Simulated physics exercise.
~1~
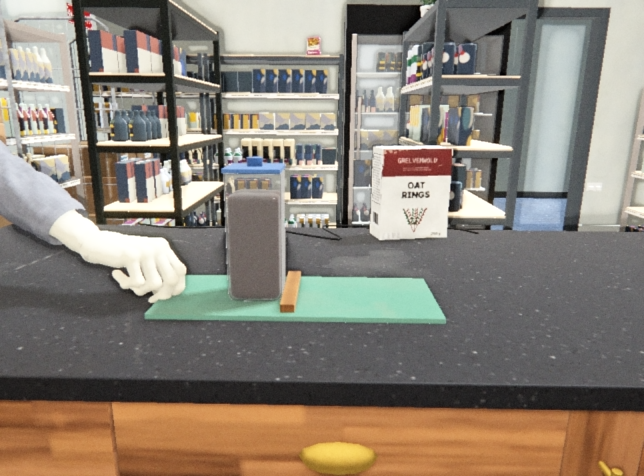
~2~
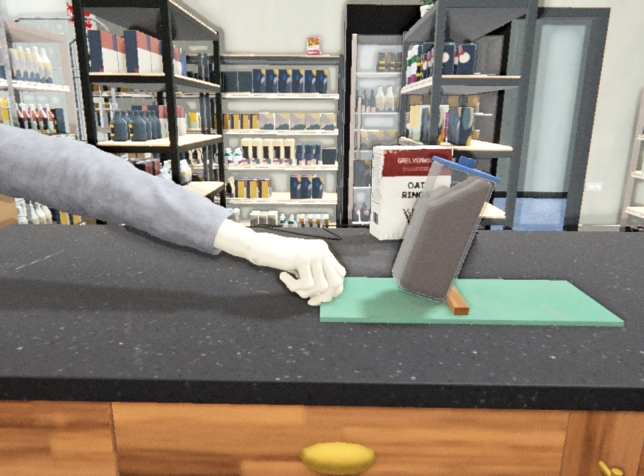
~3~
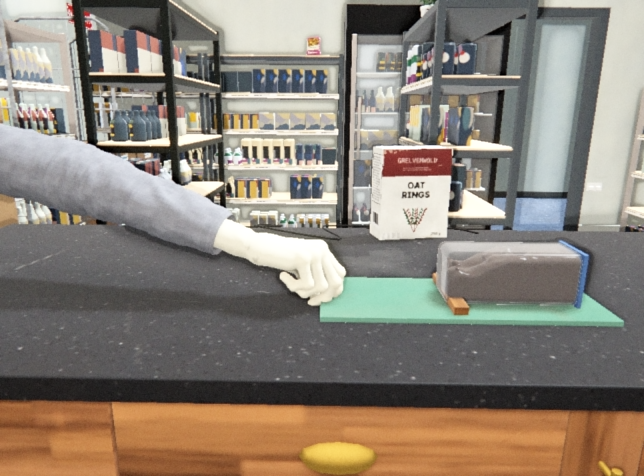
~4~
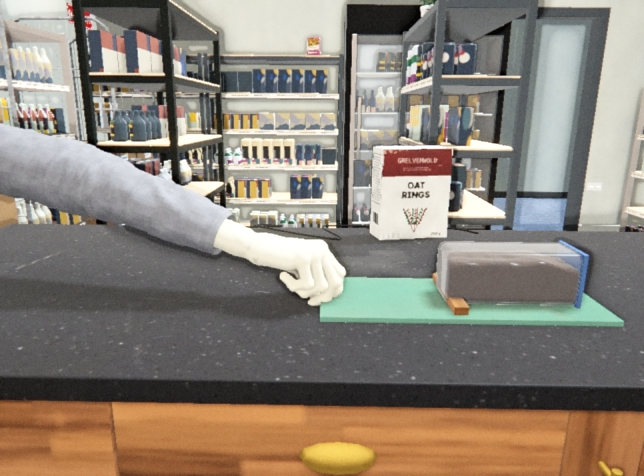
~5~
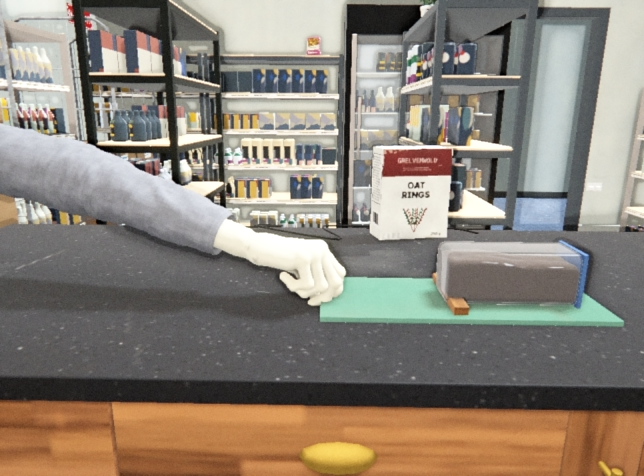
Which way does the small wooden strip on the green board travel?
The wooden strip moves to the right along with the green board.
